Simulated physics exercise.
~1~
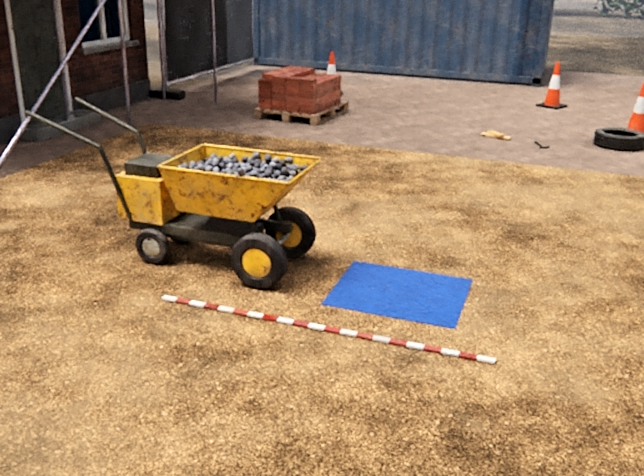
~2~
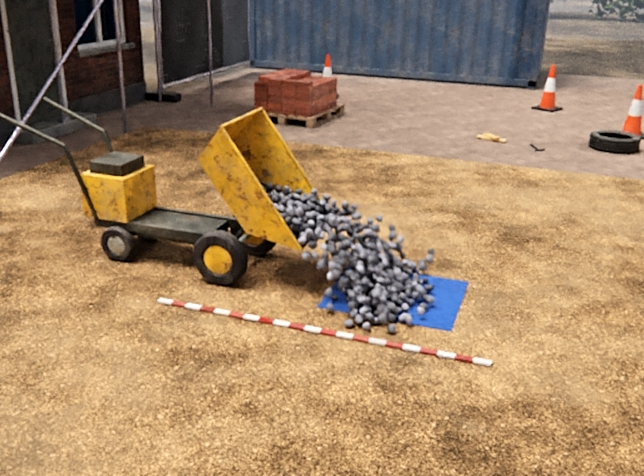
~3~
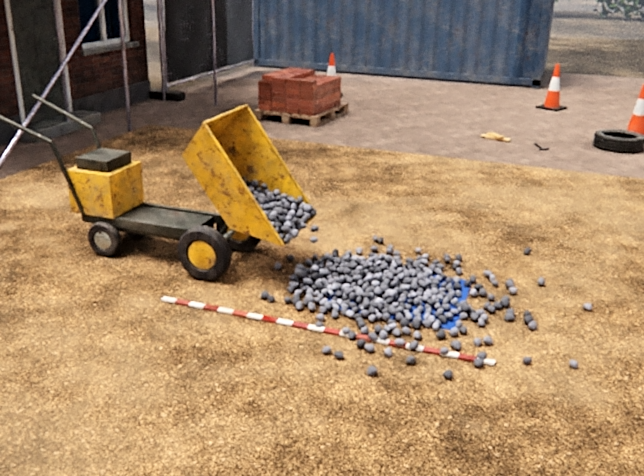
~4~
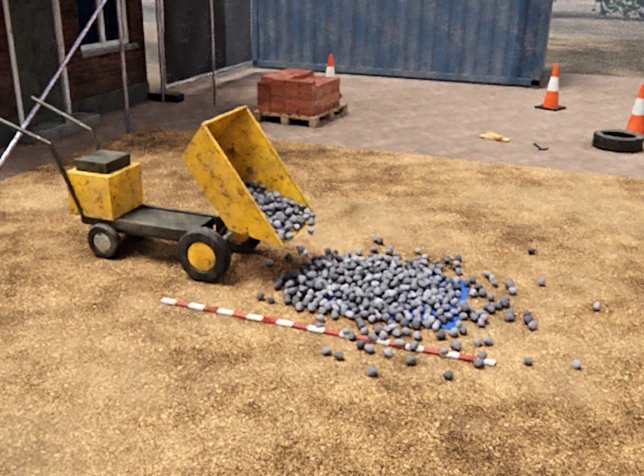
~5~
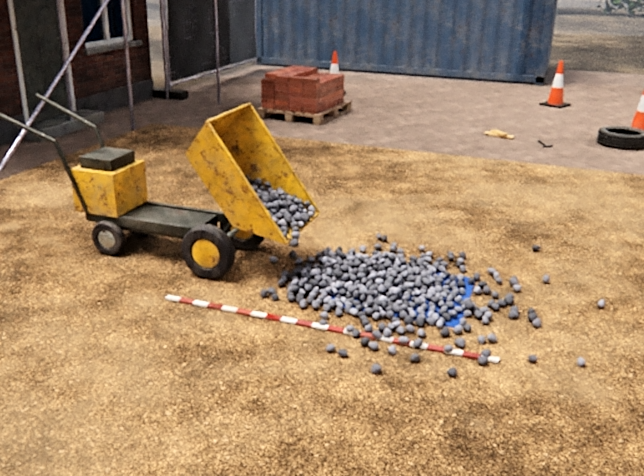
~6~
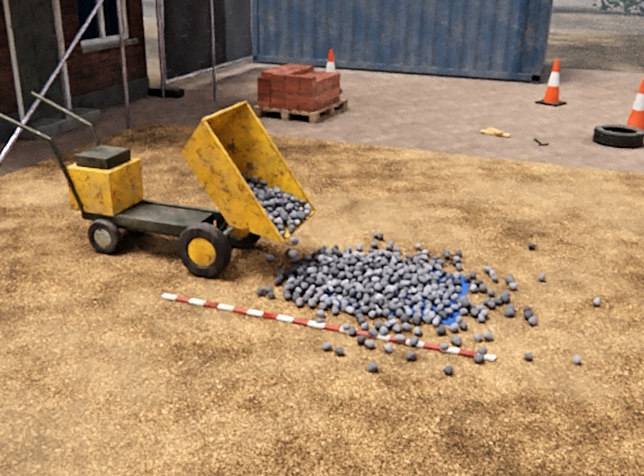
A yellow motor barrow heaped with grey cobbles stands on sandy ground at a building site, seen from slightly above by a gently swaying camera. A blue sheet lies flat to its right, with a red-and-white staff in front and bricks, orange cones and a blue container behind. The skip tips steeply to the right, and the stones pour onto the sheet as the machine draws back to the left. They spread into a broad, low heap, some scattering past the sheet and across the staff. Finally the skip stays tilted, still holding some stones, with much of the sheet buried.
